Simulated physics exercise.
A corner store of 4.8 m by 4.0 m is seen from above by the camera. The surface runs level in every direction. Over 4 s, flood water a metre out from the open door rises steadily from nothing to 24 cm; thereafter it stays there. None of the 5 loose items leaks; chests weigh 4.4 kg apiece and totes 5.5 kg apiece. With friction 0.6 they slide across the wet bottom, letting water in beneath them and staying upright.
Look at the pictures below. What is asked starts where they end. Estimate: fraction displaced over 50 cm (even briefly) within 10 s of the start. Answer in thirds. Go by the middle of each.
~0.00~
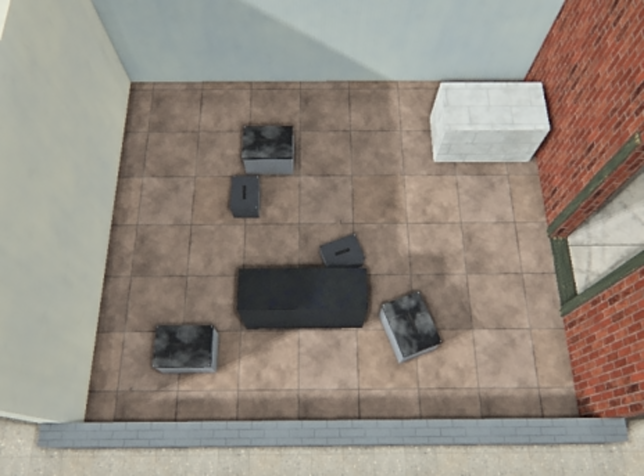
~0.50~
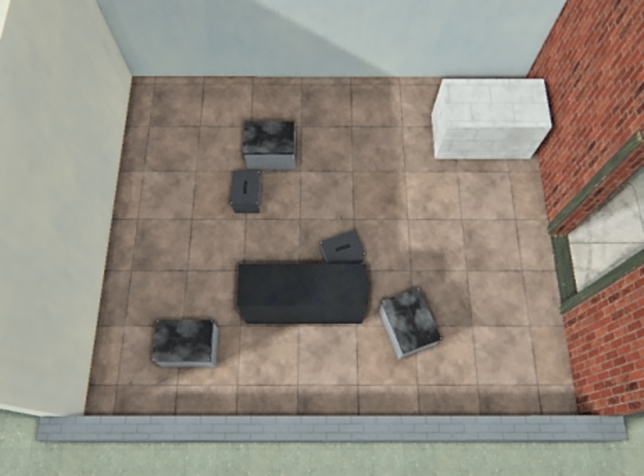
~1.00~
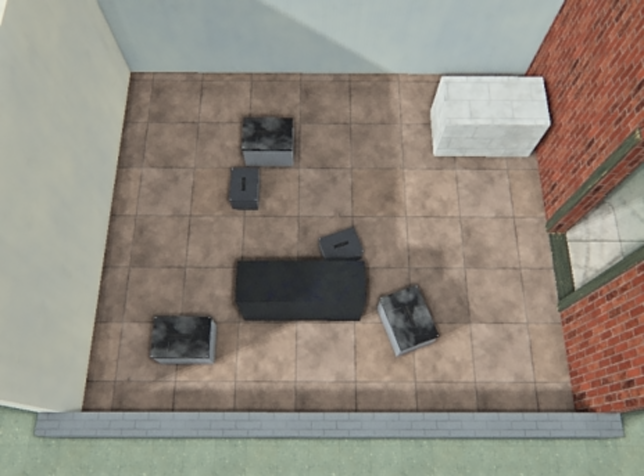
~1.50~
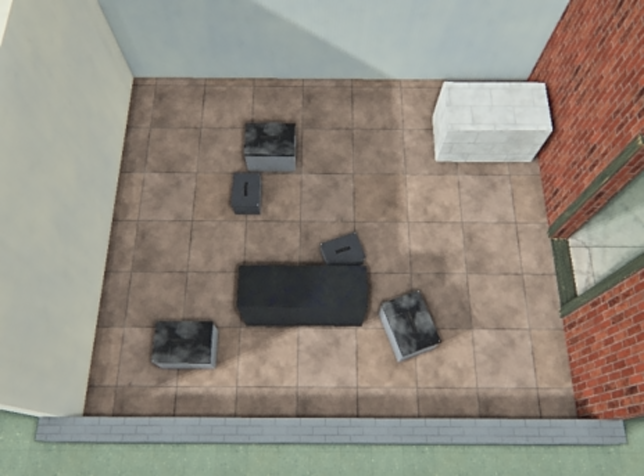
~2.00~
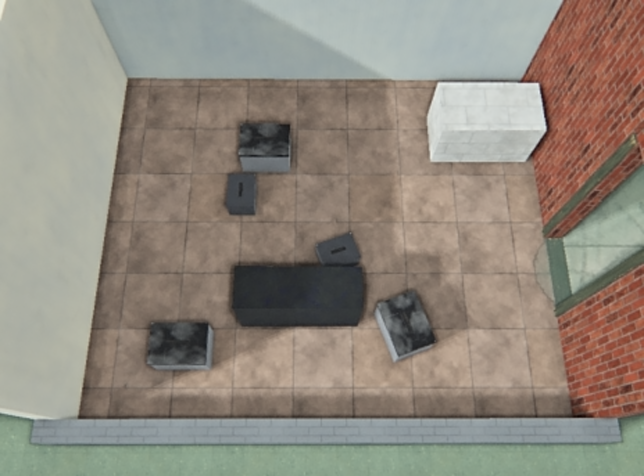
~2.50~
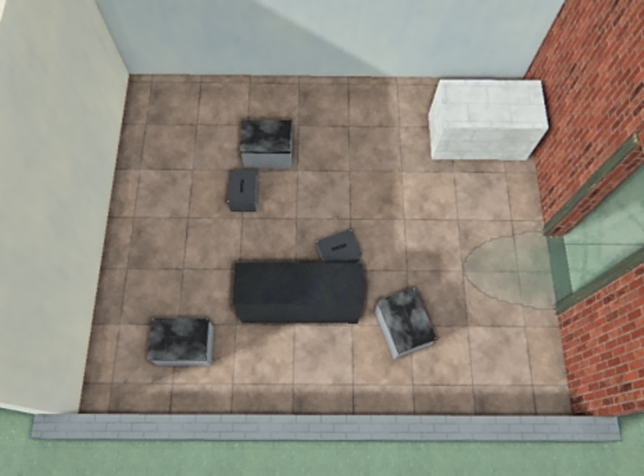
Two thirds or more.
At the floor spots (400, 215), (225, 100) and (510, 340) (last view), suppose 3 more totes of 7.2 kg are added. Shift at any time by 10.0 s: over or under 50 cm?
In order: Farther; not as far; not as far.
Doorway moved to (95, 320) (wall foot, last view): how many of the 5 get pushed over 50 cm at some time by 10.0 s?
Count: 2.
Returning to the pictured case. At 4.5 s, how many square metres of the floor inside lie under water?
The covered patch comes to about 7.5 m2.
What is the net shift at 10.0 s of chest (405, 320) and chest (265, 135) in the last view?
Shifts: 200 cm / 150 cm.
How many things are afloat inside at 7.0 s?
Count at that moment: 2.
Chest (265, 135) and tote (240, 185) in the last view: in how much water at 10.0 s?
I'd put it at 11 cm and 11 cm respectively.
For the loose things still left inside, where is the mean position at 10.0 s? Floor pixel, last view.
Mean position: Approximately (164, 221).
After 3.5 s 0 of 5 are over 50 cm from their spots; 0 afloat.
After 4.5 s 0 of 5 are over 50 cm from their spots; 0 afloat.
After 7.0 s 3 of 5 are over 50 cm from their spots; 2 afloat.
After 10.0 s 5 of 5 are over 50 cm from their spots, and 5 have been at some point; 5 afloat.
